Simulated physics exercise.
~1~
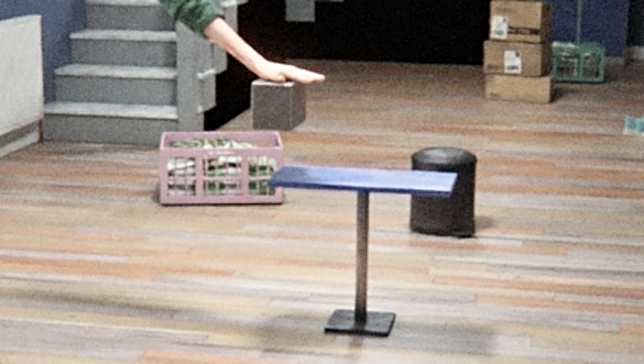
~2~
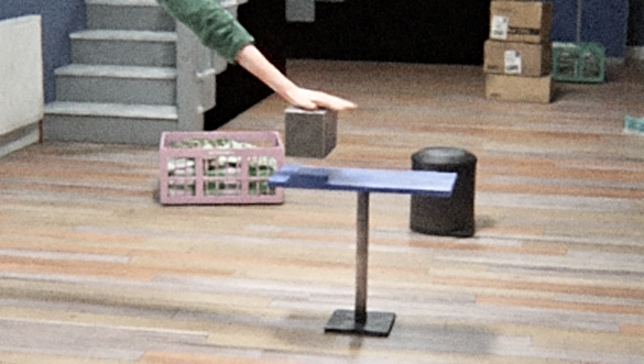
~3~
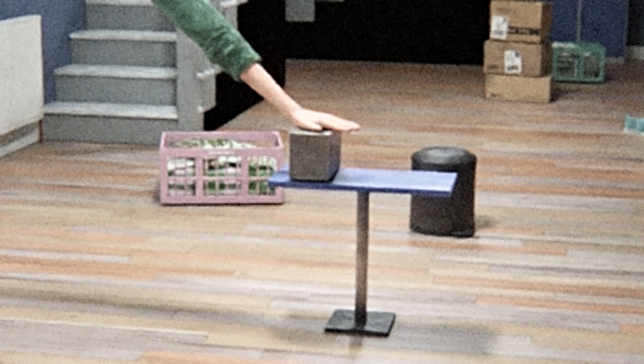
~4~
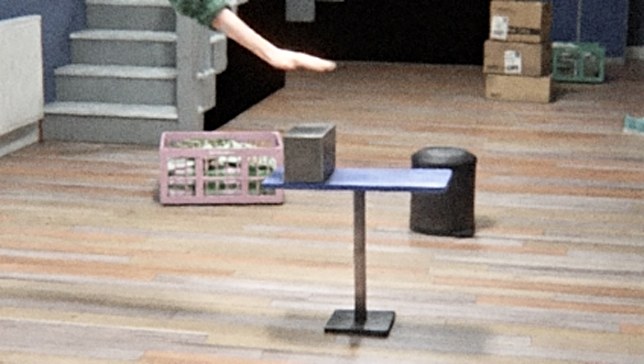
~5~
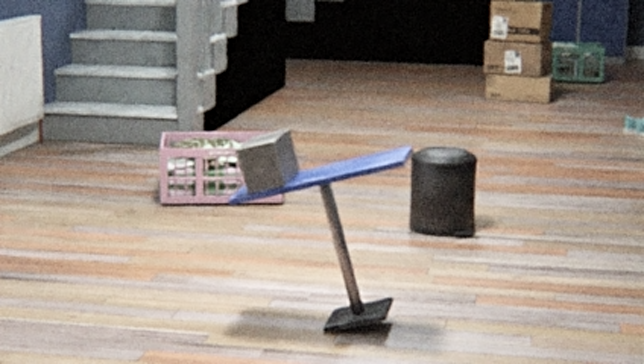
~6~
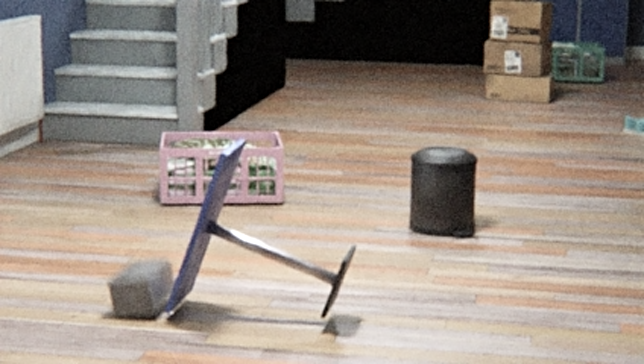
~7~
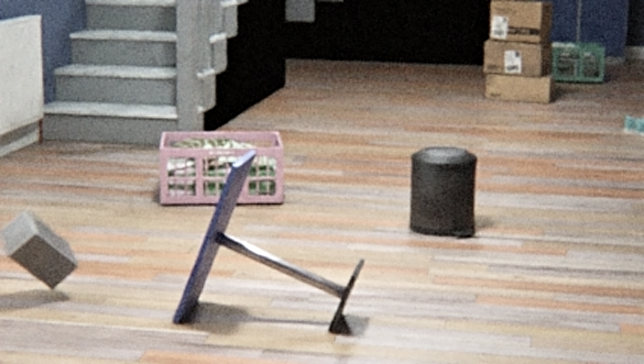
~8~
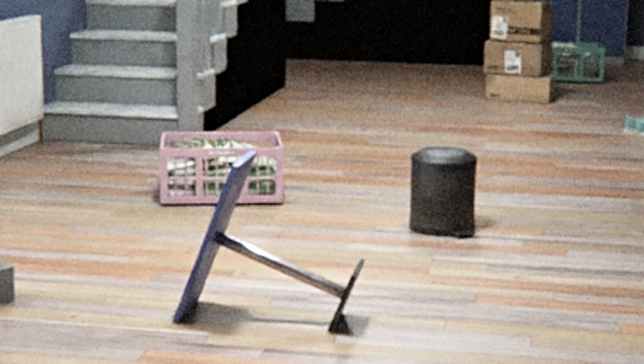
A small grey block was lowered by a hand onto the left end of a blue-topped stand and released, and the stand tipped over to the left, spilling the block, which tumbled across the wooden floor toward the left edge while the stand lay toppled.
